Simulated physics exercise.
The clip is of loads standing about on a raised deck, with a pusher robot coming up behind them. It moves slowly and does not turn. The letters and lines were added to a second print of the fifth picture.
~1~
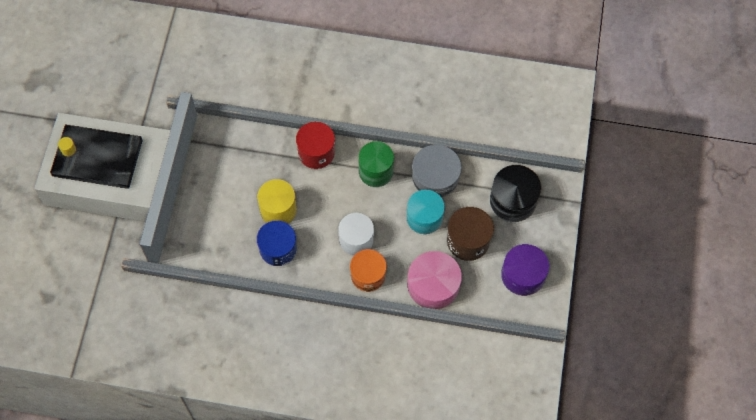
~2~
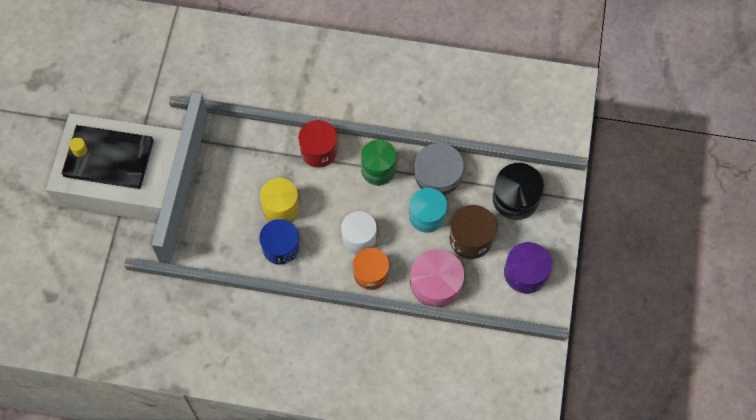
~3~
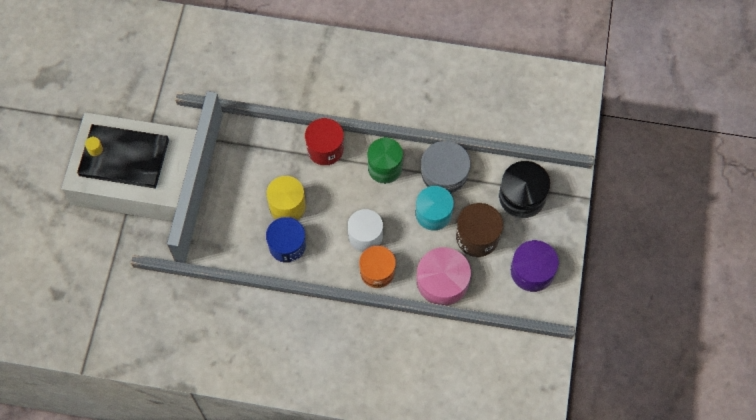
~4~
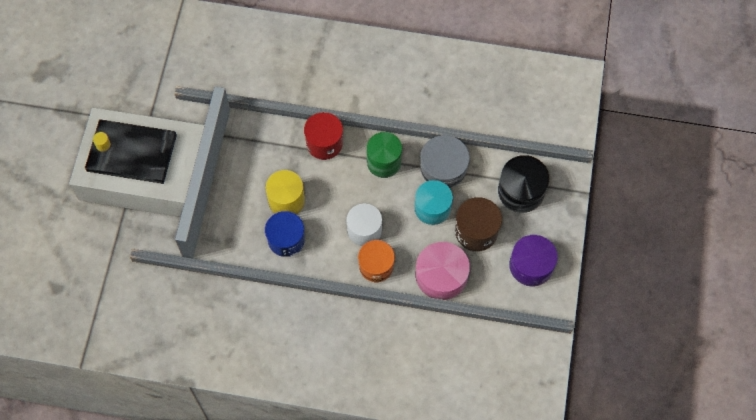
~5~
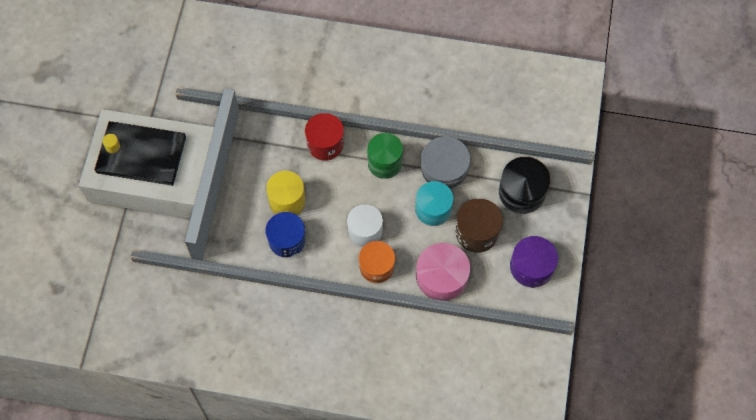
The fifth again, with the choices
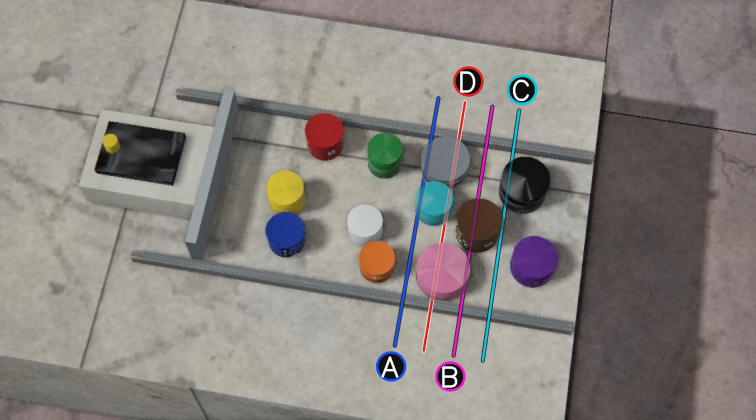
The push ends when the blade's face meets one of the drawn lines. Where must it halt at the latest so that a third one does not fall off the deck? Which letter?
It should halt at B.
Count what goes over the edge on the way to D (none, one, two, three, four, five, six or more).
By then, none.
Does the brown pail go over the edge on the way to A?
No.
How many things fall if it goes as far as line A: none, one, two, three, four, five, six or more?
The count is none.
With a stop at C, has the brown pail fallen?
Yes.
On the copy, A at (418, 216); B at (474, 226); C at (502, 230); D at (445, 221).
On B. First, robot (240, 168); red pail (342, 140); blue pail (321, 241).
Then, robot (334, 184); black canister (537, 187); brown pail (501, 235).
Finally, robot (406, 195); black canister over the edge; purple canister (577, 296); one fallen.
By contrast, A is within the limit but short; C drops three; D is within the limit but short.
